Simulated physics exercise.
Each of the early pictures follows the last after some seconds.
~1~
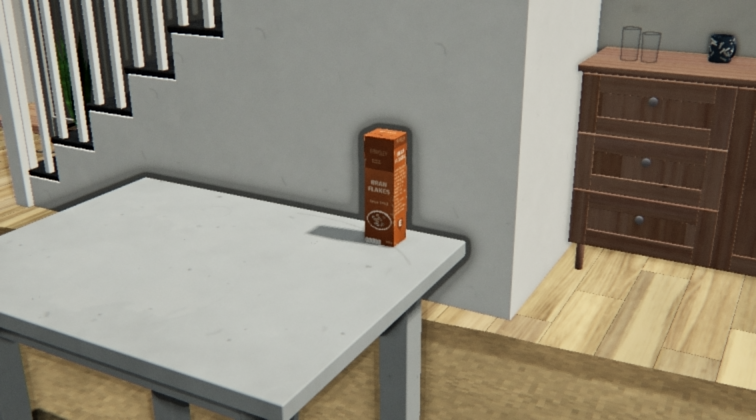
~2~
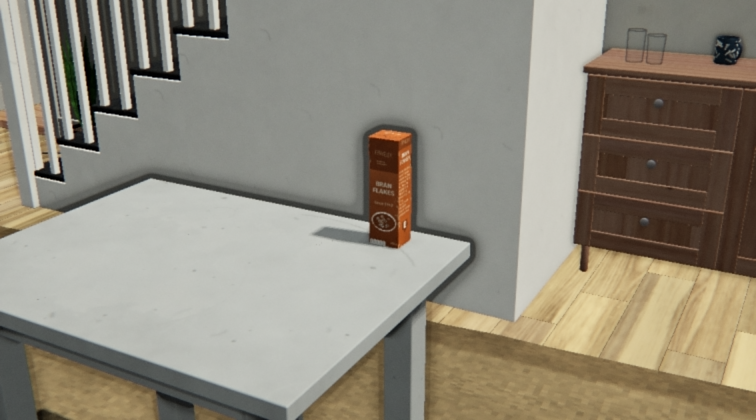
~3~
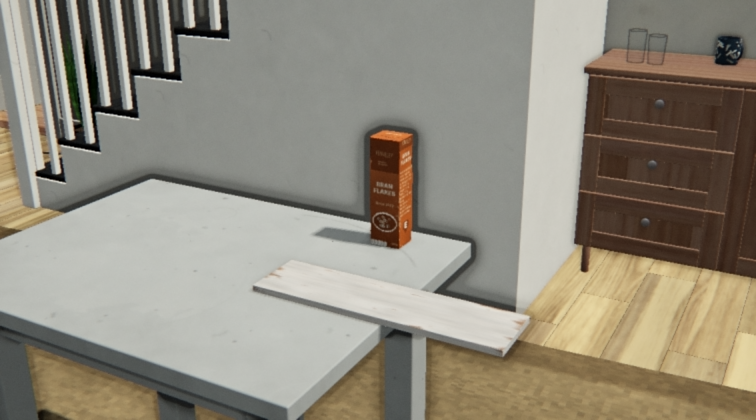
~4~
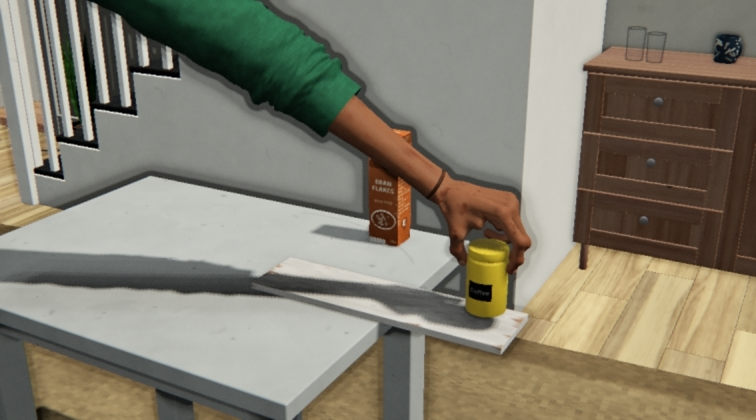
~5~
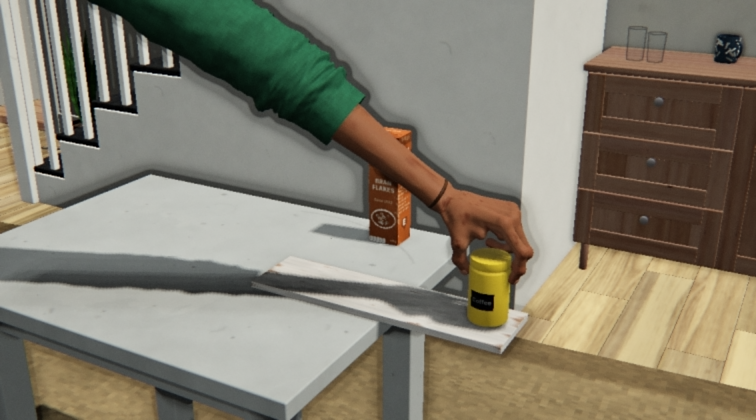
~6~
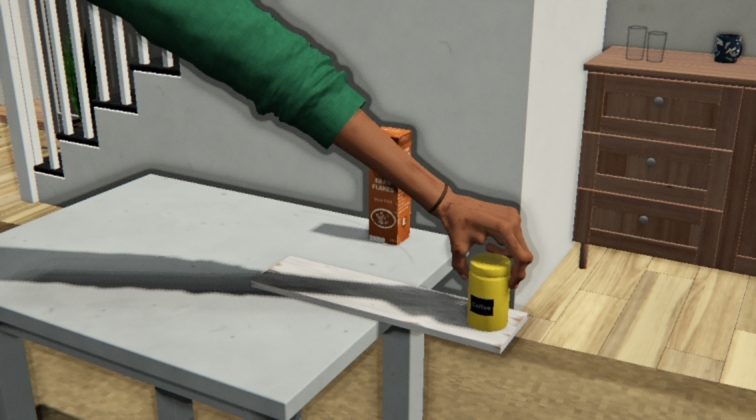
A white plank appears on a gray table beside an orange carton, lying across the corner with one end jutting out past the edge to the right. A hand in a green sleeve then reaches in from the upper left and lowers a yellow jar onto the jutting end, keeping hold of it.
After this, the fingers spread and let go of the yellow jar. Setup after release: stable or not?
Not stable.
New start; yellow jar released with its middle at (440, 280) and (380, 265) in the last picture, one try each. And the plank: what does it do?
It falls the first time and remains balanced the second time.
Then, 0.50 s on from there, yellow jar now down on the floor or falling; white plank on its side.
Then, 0.70 s on from there, white plank now down on the floor or falling.
Then, 0.90 s on from there, things are still on the move.
In the end, down on the floor or falling, yellow jar and white plank; orange carton unmoved. The plank comes down.
